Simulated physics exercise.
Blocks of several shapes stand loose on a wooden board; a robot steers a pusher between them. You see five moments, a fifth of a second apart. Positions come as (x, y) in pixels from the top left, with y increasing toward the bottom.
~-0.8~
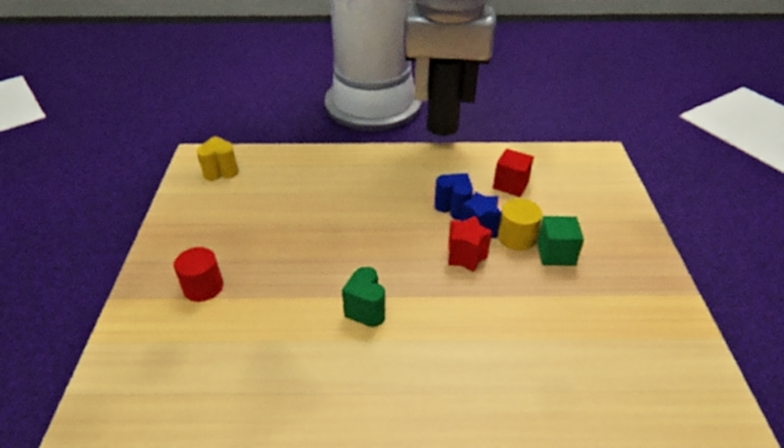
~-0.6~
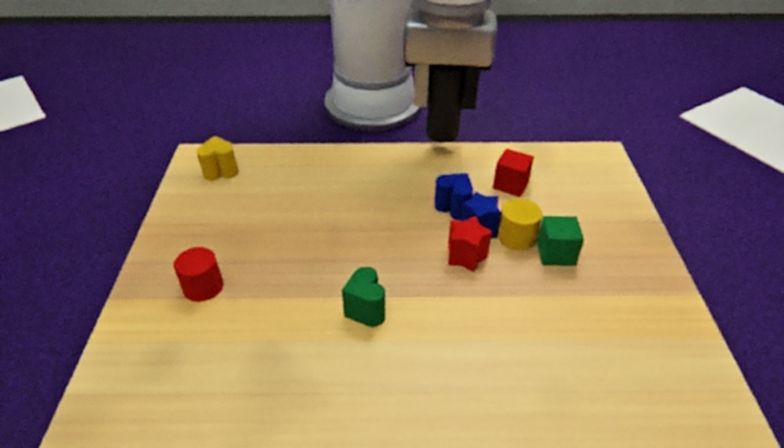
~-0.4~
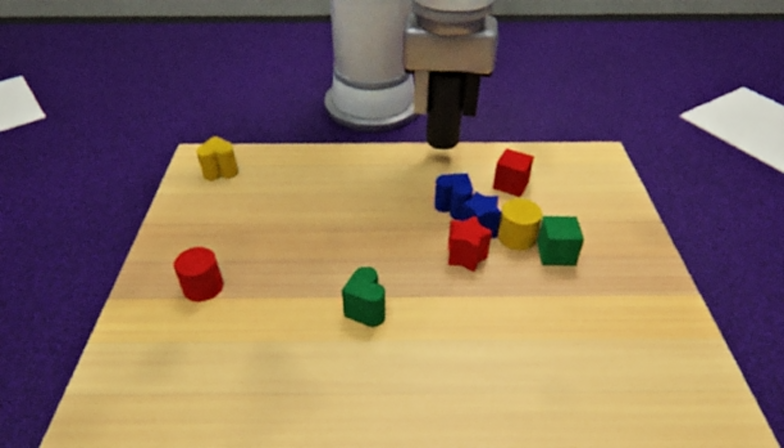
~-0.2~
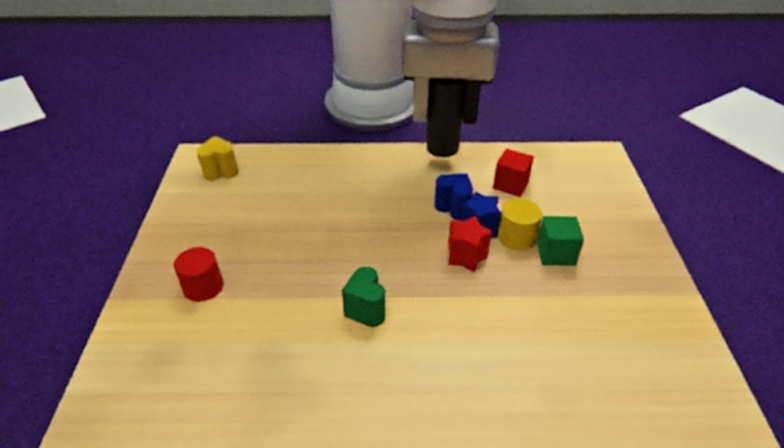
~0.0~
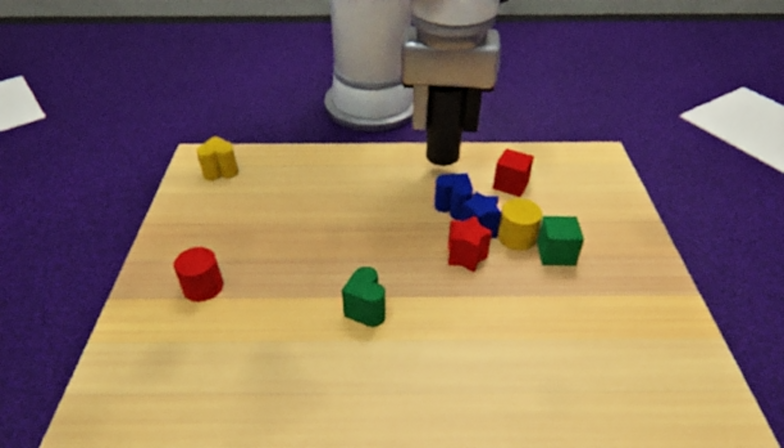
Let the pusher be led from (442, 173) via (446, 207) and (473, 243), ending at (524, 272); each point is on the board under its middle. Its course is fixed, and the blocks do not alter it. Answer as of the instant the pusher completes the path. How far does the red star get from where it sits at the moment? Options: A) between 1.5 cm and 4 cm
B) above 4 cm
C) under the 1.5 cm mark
(B)
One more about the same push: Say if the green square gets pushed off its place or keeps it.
Moved away.
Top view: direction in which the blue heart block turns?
It twists clockwise.
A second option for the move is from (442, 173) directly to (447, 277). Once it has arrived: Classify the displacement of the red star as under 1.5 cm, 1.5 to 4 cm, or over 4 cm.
Range: Over 4 cm.
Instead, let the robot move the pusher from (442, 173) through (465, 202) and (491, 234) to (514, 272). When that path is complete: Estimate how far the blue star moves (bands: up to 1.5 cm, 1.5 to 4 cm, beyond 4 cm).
My prediction: Over 4 cm.
On the path given first. One third of the way, pusher at (447, 191); blue heart block at (461, 202), turned 15° anticlockwise; red star at (469, 233); blue star at (493, 216); yellow circle at (527, 212).
Two thirds of the way, pusher at (477, 226); blue heart block at (483, 242); red star at (474, 265), turned 55° clockwise; blue star at (520, 235), turned 65° anticlockwise; yellow circle at (530, 213); green square at (568, 226), turned 15° clockwise.
At the end, pusher at (528, 255); blue heart block at (507, 266), turned 40° clockwise; red star at (478, 278), turned 95° clockwise; blue star at (567, 256), turned 85° anticlockwise; yellow circle at (530, 213); green square at (583, 232), turned 35° anticlockwise.
